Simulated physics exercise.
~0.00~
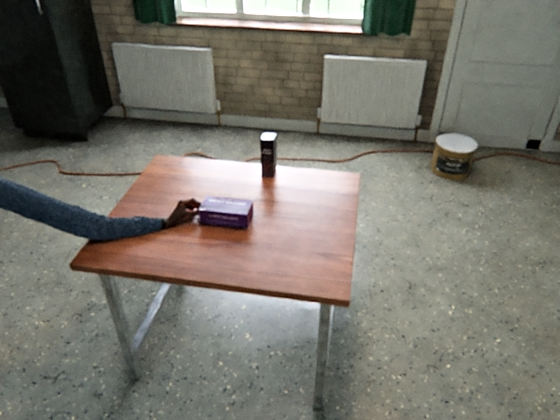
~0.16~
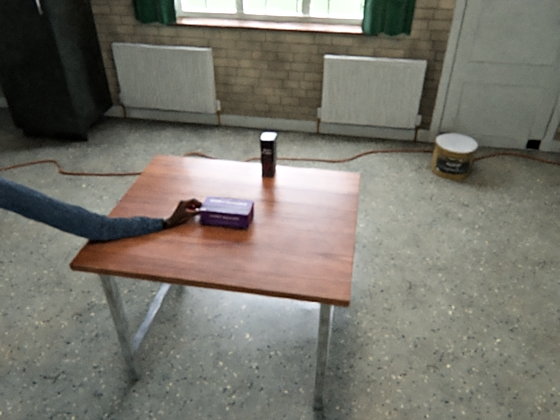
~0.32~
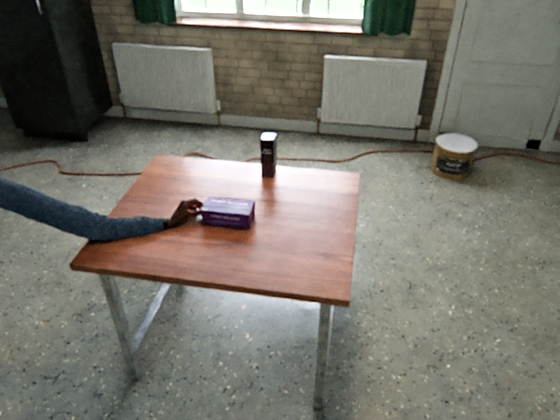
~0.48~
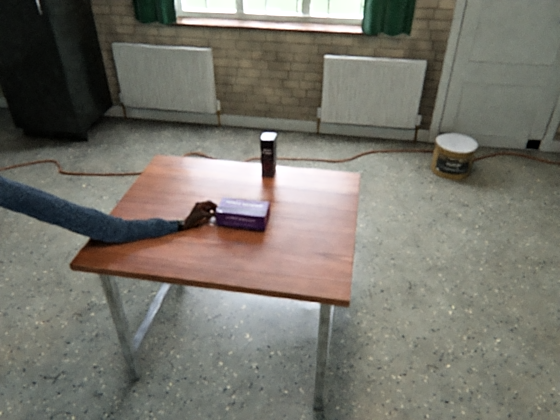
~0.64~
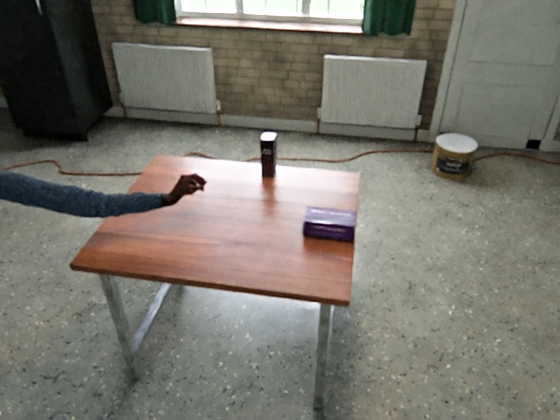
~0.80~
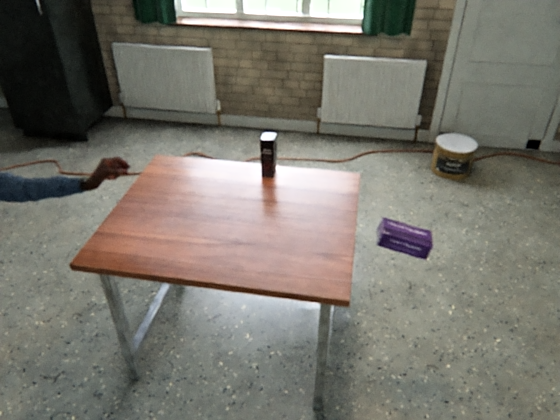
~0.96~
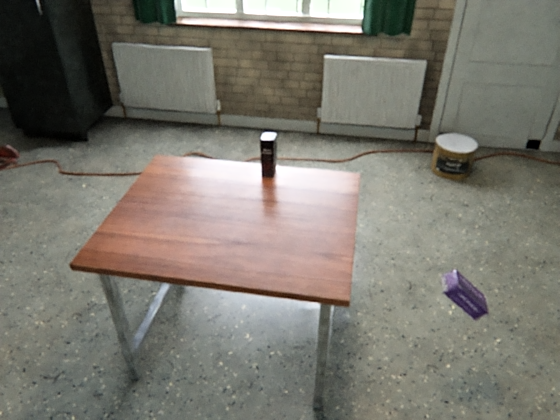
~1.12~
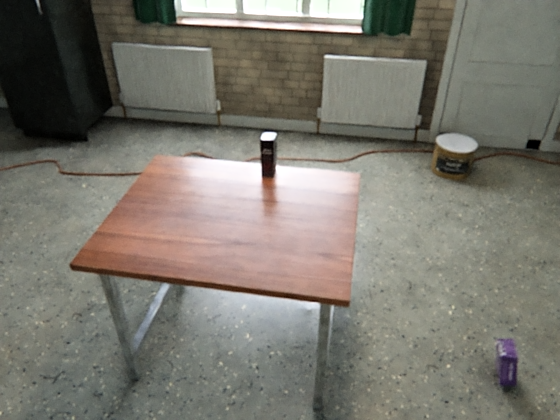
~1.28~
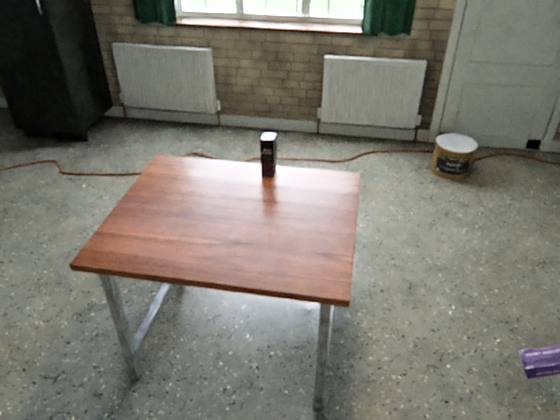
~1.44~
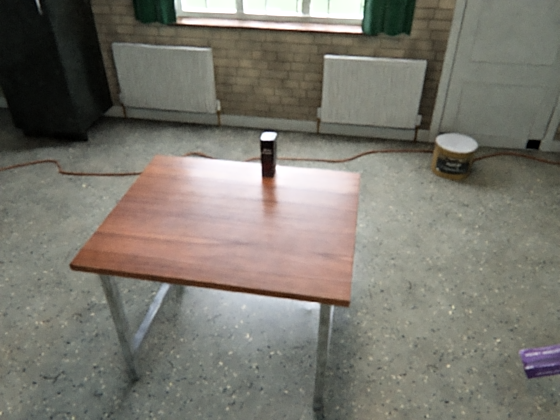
The clip shows a hand pushing a purple box to the right across a wooden table, then letting go and drawing back. The box slides off the edge, tumbles down, and comes to rest at the lower right, while a black carton stays on the table.
